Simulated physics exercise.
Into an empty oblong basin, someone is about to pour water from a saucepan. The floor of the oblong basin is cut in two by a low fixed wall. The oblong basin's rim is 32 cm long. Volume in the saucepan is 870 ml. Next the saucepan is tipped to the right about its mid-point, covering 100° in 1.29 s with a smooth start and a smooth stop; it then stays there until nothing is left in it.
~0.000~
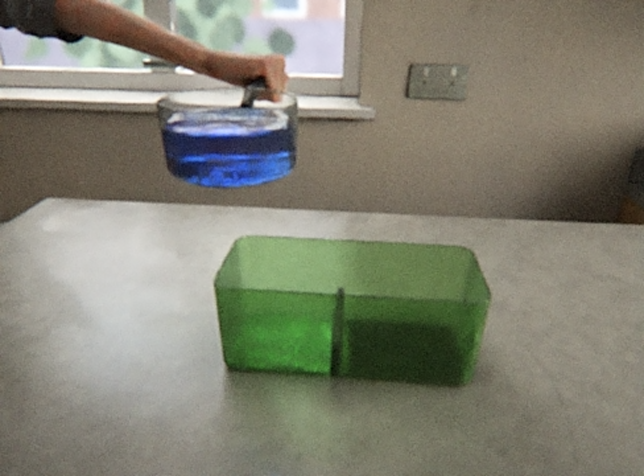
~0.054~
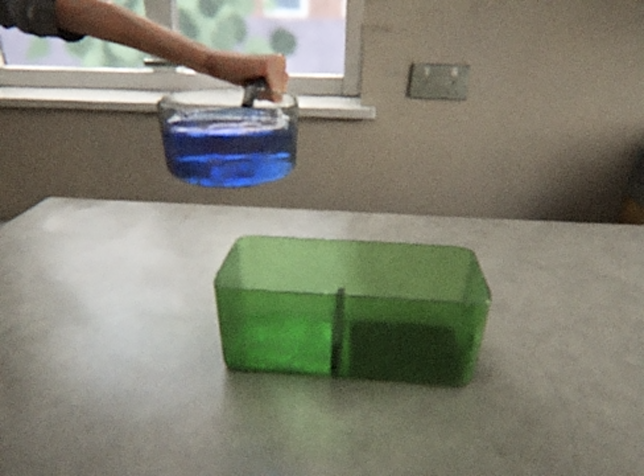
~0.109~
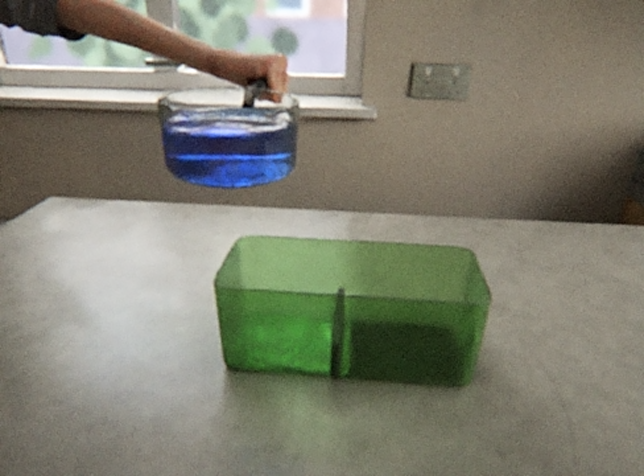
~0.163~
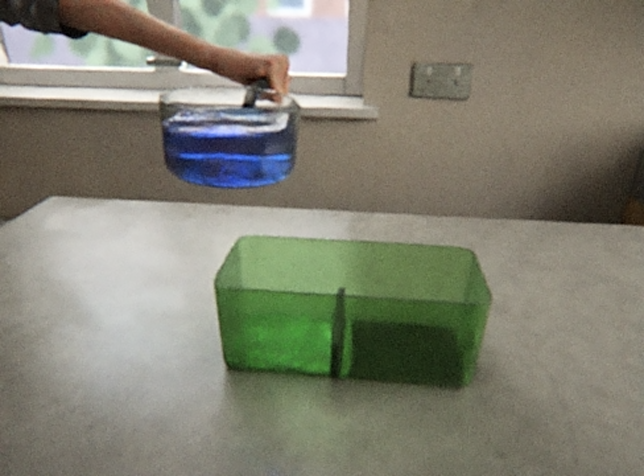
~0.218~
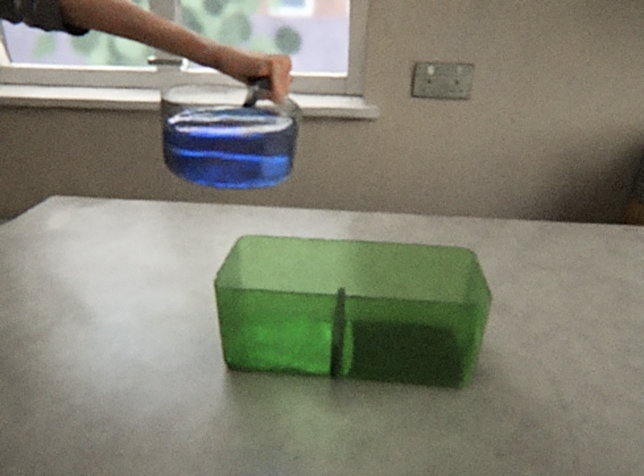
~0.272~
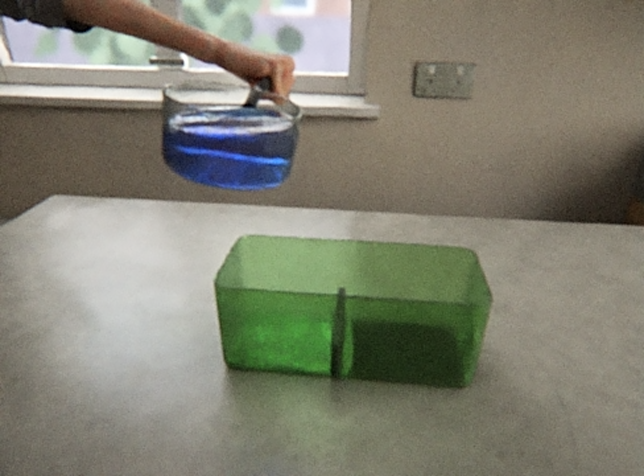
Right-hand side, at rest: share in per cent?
66 per cent.
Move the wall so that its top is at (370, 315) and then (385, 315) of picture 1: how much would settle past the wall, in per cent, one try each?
The first try gives 25 percent and the second 0 percent.
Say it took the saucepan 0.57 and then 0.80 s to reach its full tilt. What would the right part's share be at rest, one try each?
Respectively about 50 and 60 percent.
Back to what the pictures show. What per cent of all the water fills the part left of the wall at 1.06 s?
Some 10 per cent.
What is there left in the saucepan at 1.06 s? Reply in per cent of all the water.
About 16 per cent.
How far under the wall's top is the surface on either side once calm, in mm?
About 32 mm left, about 22 mm right.
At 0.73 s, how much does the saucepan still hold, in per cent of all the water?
Still held: Roughly 68 % of the total.
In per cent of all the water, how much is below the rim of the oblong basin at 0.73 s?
Fraction in basin: Approx. 6%.
Then, 0.73 s in, the tilt is 60° and 69 per cent is still to pour, 2 is left of the wall and 4 right of it.
Then, 1.06 s in, the tilt is 92° and 16 per cent is still to pour, 10 is left of the wall and 61 right of it.
Then, 1.41 s in, the tilt is 100° and 2 per cent is still to pour, 30 is left of the wall and 66 right of it.
Then, 1.79 s in, the tilt is 100° and 0 per cent is still to pour, 33 is left of the wall and 66 right of it.
Finally, 34 per cent lies left of the wall, 66 right of it and 1 outside.
